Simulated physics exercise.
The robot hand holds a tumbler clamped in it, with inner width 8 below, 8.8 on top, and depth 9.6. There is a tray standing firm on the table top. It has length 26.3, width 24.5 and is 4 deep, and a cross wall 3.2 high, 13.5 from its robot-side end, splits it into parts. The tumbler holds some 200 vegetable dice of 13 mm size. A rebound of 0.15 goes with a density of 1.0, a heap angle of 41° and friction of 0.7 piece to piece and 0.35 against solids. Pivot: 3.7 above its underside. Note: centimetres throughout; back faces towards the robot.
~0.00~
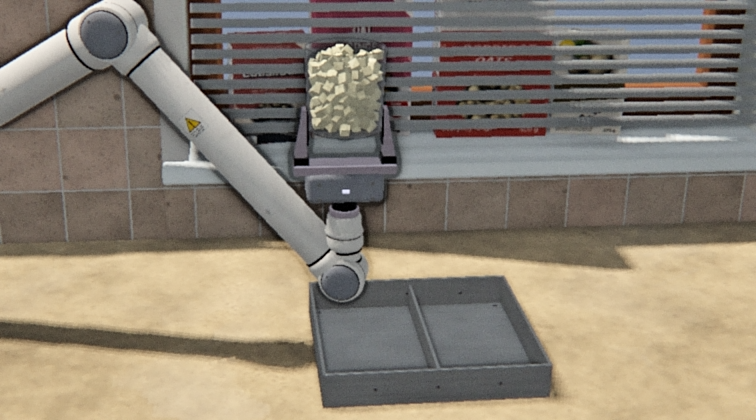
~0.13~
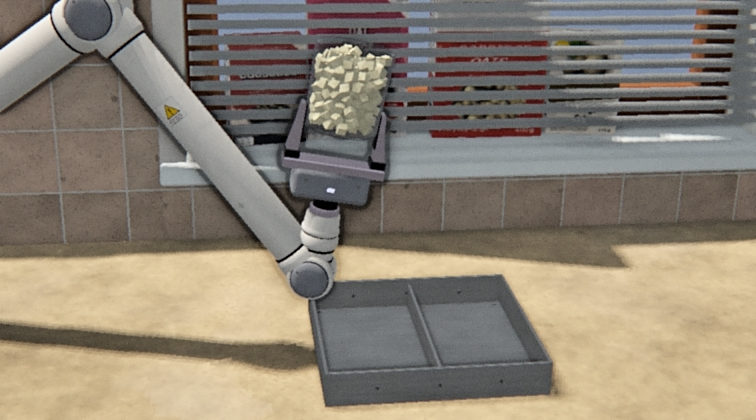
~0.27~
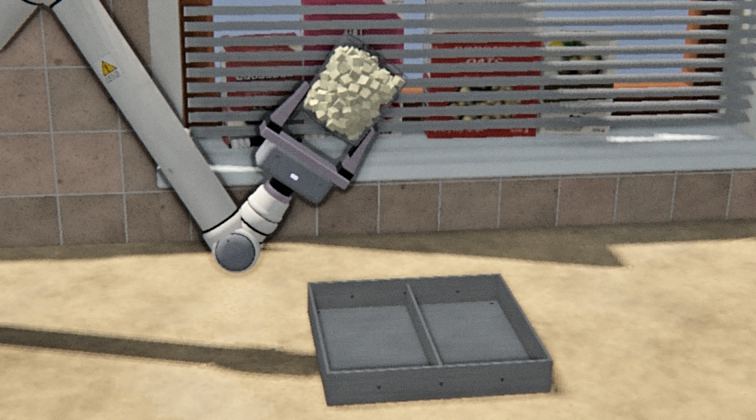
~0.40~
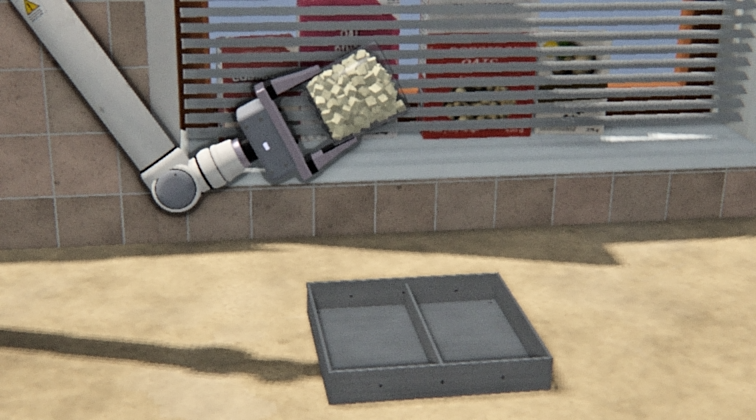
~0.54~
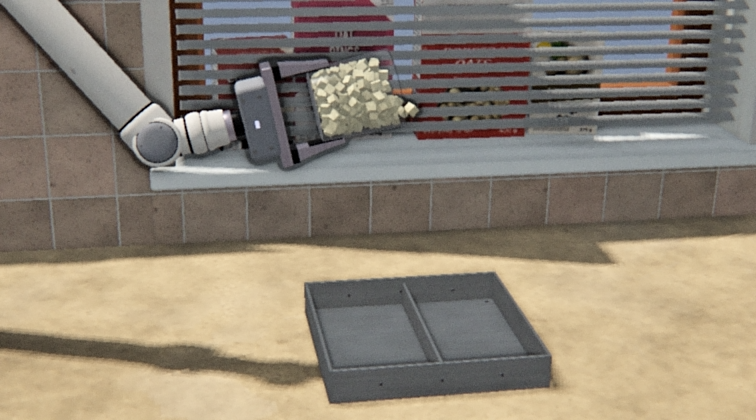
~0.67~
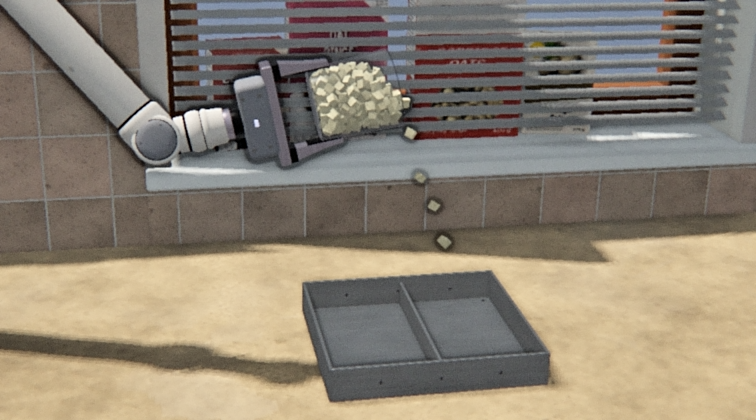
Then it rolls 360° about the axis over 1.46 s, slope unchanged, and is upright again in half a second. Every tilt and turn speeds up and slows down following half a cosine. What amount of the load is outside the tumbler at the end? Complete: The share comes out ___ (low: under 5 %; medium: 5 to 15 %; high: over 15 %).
The share comes out high.
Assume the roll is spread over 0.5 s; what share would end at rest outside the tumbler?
Then roughly 10 %.
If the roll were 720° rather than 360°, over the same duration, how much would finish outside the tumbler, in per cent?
Then roughly 25 per cent.
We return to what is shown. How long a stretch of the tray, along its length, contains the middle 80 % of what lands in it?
The stretch runs close to 8 cm along the tray.
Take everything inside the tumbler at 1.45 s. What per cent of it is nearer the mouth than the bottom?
Mouth-half fraction: Approx. 45 %.
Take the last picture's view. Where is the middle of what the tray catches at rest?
I'd place it near (451, 333) in the last picture.
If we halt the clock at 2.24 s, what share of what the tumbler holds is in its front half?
The answer works out at some 40 percent.
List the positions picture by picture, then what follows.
Tumbler middle at (345, 89), upright; upper third of the load around (346, 68), from x 315 to 380, top at y 50; 204 in the tumbler, in the first frame.
Tumbler middle at (348, 90), tipped 10°; upper third of the load around (349, 68), from x 315 to 385, top at y 50, in the second frame.
Tumbler middle at (351, 91), tipped 36°; upper third of the load around (354, 72), from x 310 to 400, top at y 50, in the third frame.
Tumbler middle at (354, 95), tipped 63°; upper third of the load around (358, 77), from x 315 to 400, top at y 55, in the fourth frame.
Tumbler middle at (354, 97), tipped 78°; upper third of the load around (354, 80), from x 315 to 410, top at y 65, in the fifth frame.
Tumbler middle at (353, 96), tipped 79°; upper third of the load around (349, 81), from x 315 to 445, top at y 65; 200 in the tumbler, 4 in flight or on a rim, in the sixth frame.
By 1.45 s, tipped 79°, highest piece 37 above the table; 183 in the tumbler, 12 in the far-side part, 2 in the robot-side part, 7 in flight or on a rim.
By 2.24 s, tipped 70°, highest piece 36 above the table; 156 in the tumbler, 43 in the far-side part, 4 in the robot-side part, 1 in flight or on a rim.
By 2.83 s, upright, highest piece 40 above the table; 155 in the tumbler, 45 in the far-side part, 4 in the robot-side part.
By 3.53 s, upright, highest piece 40 above the table; 155 in the tumbler, 45 in the far-side part, 4 in the robot-side part.
Final count, 155 in the tumbler, 45 in the far-side part, 4 in the robot-side part. That is 24 % outside the tumbler.
